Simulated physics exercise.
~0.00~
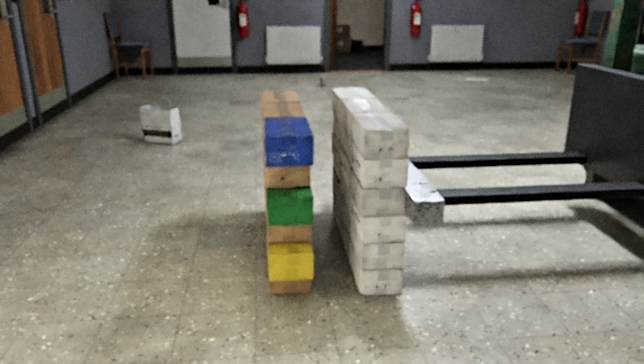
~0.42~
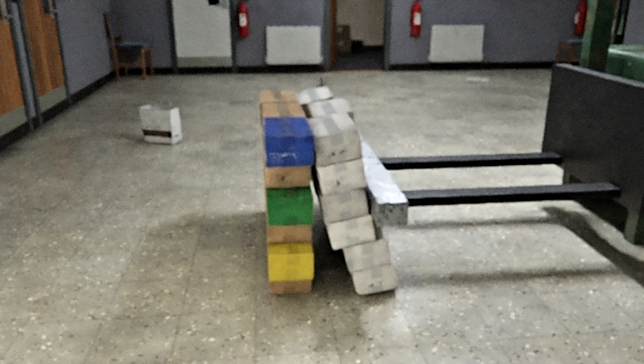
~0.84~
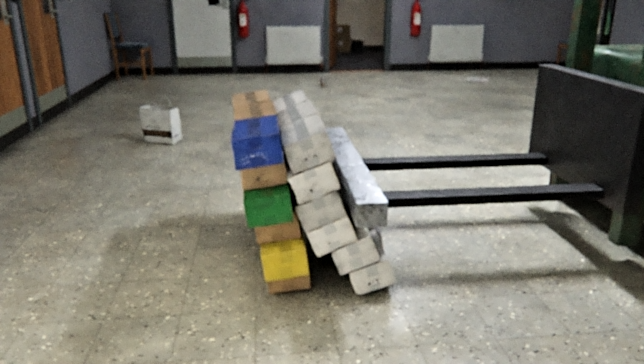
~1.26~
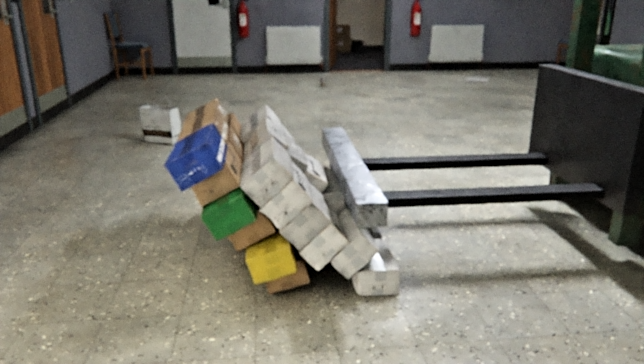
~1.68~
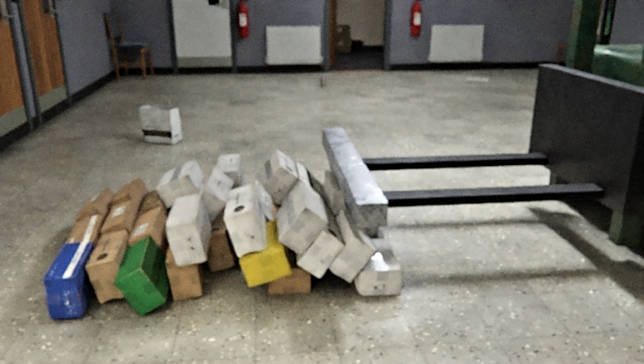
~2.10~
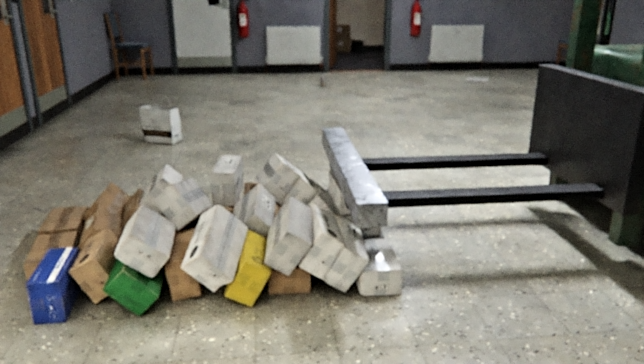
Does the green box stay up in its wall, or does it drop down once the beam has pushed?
It drops. The green box tips over to the left with the falling walls and ends up low in the heap on the floor.
